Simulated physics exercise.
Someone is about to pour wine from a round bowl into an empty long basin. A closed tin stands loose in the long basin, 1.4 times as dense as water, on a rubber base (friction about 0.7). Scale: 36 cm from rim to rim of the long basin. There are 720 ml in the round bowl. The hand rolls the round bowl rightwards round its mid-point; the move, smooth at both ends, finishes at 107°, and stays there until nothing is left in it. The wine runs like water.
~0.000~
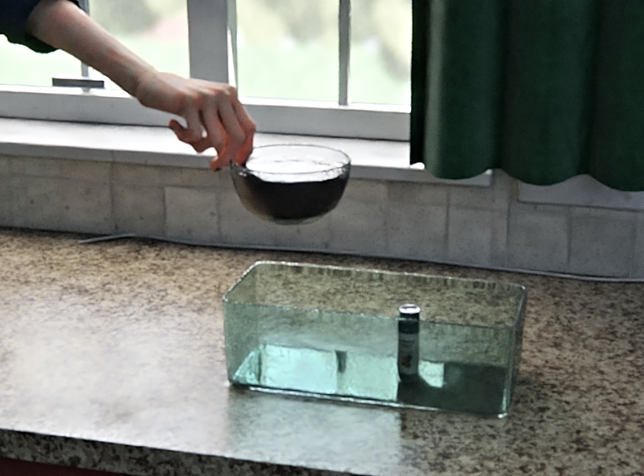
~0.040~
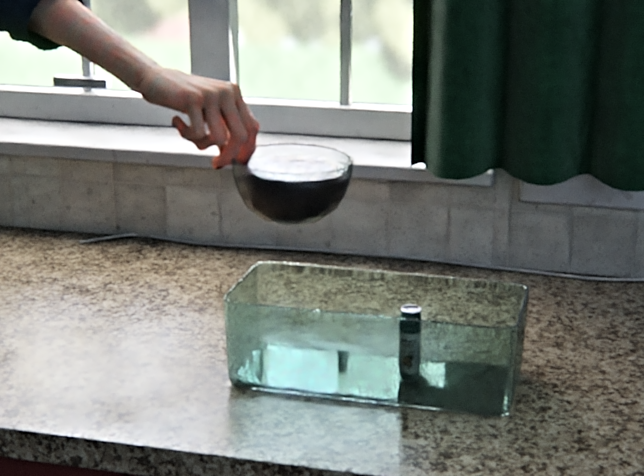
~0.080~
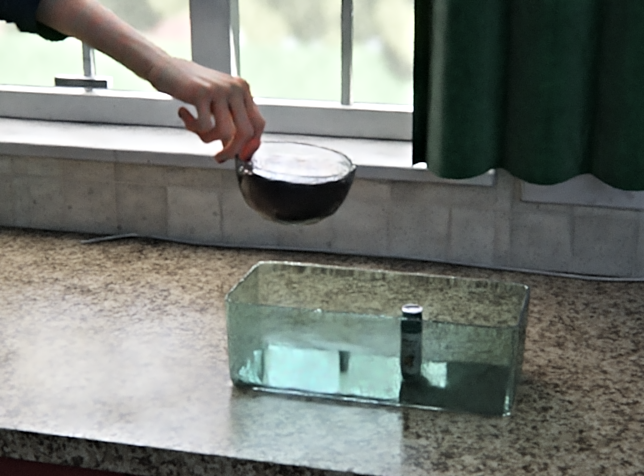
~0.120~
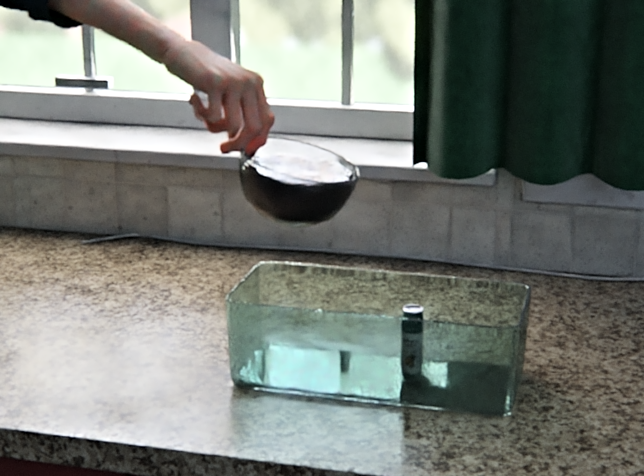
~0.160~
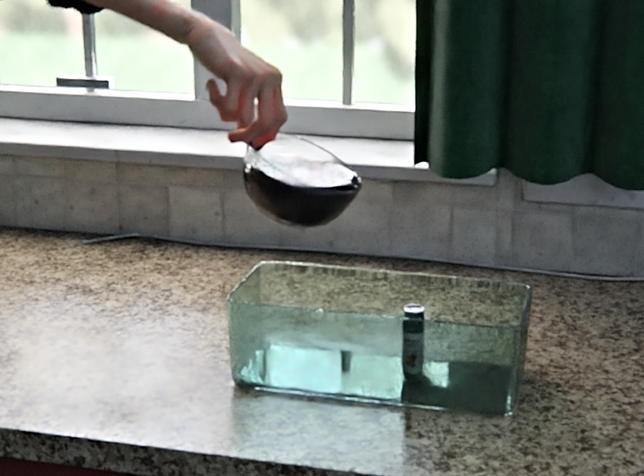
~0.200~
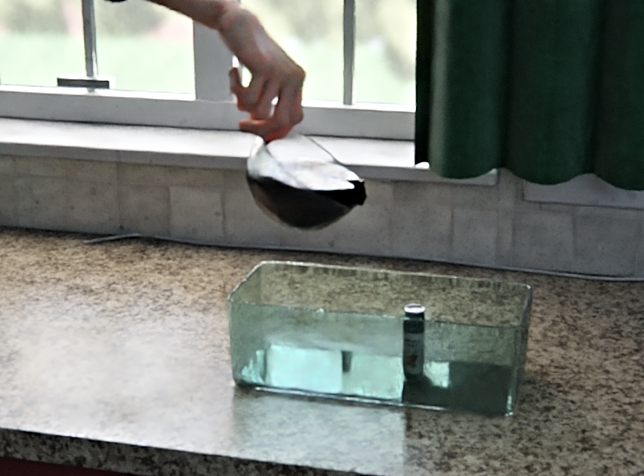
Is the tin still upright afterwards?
It topples.
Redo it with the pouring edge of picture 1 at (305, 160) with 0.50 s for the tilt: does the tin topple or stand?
Then it remains upright.
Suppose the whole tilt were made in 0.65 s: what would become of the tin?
Then it stays up.
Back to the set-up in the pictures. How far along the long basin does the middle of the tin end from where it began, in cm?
Some 7.5 cm.
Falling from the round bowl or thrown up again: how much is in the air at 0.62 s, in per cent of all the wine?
Some 3 per cent.
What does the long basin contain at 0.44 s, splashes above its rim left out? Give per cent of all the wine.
Some 52 per cent.
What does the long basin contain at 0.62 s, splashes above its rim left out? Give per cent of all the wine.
About 98 per cent.
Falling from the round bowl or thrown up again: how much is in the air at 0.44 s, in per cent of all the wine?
About 36 per cent.
By 0.44 s the tilt is 103° and 11 per cent is still to pour; the tin stands where it began.
By 0.62 s the tilt is 107° and 0 per cent is still to pour; the tin leans 18°.
By 0.80 s the tilt is 107° and 0 per cent is still to pour; the tin leans 58°.
By 1.00 s the tilt is 107° and 0 per cent is still to pour; the tin lies on its side.
At rest the tin lies on its side.
